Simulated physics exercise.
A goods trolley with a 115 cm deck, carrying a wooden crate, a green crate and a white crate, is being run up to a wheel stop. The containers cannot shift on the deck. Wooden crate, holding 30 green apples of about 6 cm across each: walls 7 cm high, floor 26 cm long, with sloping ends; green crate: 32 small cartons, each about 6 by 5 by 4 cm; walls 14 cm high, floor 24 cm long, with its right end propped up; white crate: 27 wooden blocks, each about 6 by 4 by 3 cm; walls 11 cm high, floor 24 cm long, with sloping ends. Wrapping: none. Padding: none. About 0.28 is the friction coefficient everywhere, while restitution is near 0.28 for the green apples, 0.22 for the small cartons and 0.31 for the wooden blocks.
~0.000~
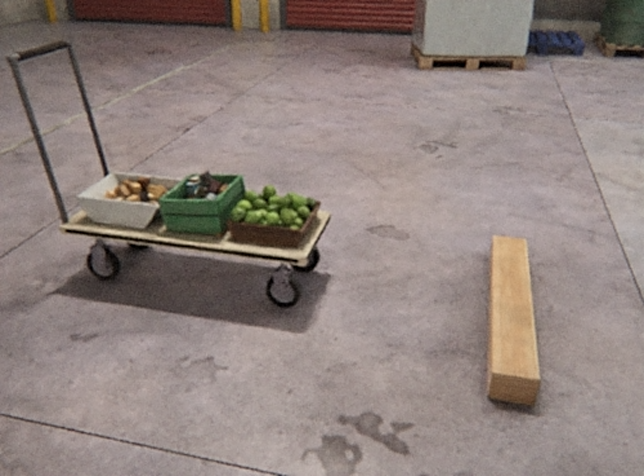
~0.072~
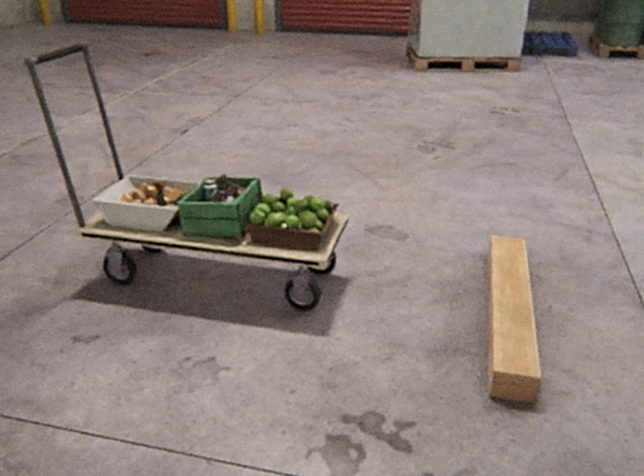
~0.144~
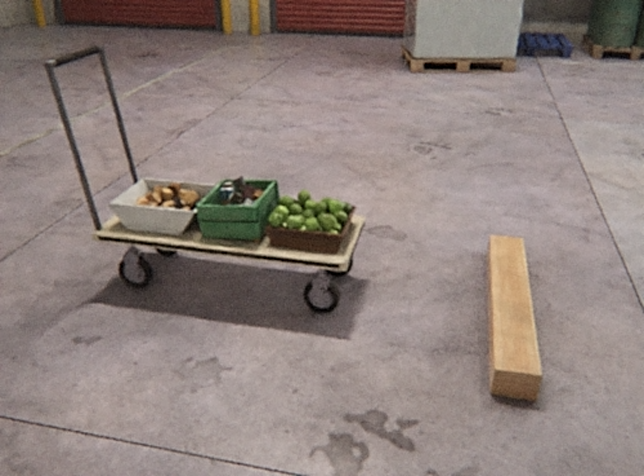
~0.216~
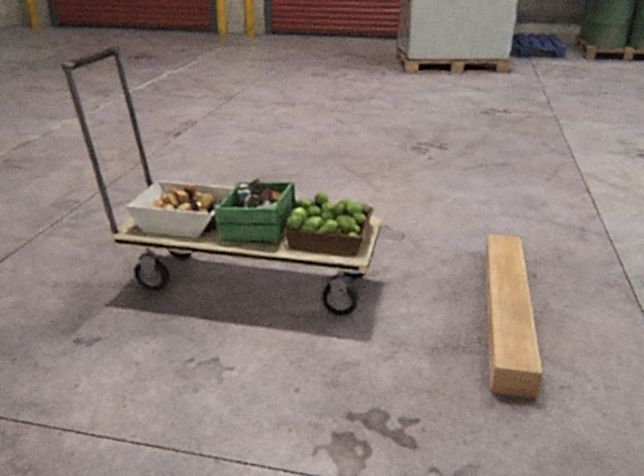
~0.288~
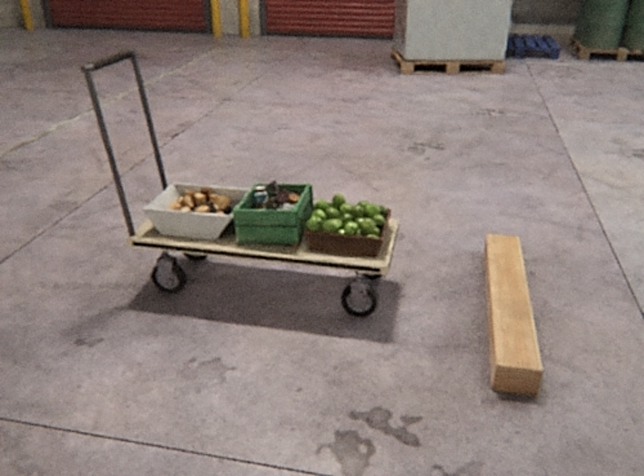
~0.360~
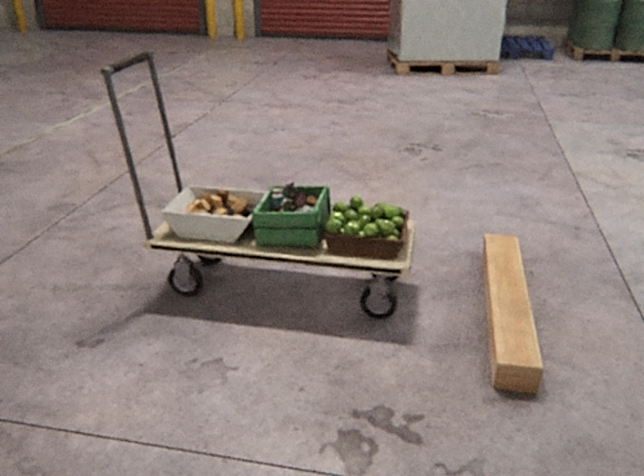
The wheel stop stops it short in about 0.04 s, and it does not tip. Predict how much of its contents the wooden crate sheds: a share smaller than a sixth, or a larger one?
My guess is the losses will never reach a sixth of the load.
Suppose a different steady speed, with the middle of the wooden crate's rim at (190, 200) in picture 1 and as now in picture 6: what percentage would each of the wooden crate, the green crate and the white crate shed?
Result - wooden crate: 30 per cent; green crate: 0 per cent; white crate: 10 per cent.
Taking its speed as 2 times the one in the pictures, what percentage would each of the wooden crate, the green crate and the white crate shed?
In that case the wooden crate sheds 30 per cent, the green crate 0 per cent and the white crate 10 per cent.
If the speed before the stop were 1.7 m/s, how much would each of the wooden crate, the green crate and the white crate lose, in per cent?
Wooden crate 30 %, green crate 0 %, white crate 0 %.
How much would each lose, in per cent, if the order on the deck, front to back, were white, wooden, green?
Wooden crate 0 %, green crate 0 %, white crate 0 %.
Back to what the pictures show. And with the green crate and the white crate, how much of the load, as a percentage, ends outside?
Green crate: 0 %; white crate: 0 %.
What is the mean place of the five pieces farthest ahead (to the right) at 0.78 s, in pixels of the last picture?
The five leading pieces sit around (491, 231).
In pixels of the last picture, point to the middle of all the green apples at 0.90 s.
Near (466, 232).
After 0.68 s, the wheels strike.
After 0.78 s, wooden crate 30 in, 0 out, green crate 32 in, 0 out and white crate 27 in, 0 out.
After 0.90 s, wooden crate 28 in, 2 out, green crate 32 in, 0 out and white crate 27 in, 0 out.
After 1.13 s, wooden crate 28 in, 2 out, green crate 32 in, 0 out and white crate 27 in, 0 out.
When it is over (at 1.64 s), wooden crate 28 in, 2 out, green crate 32 in, 0 out and white crate 27 in, 0 out. Asked share, 2 of 30, 7 per cent.
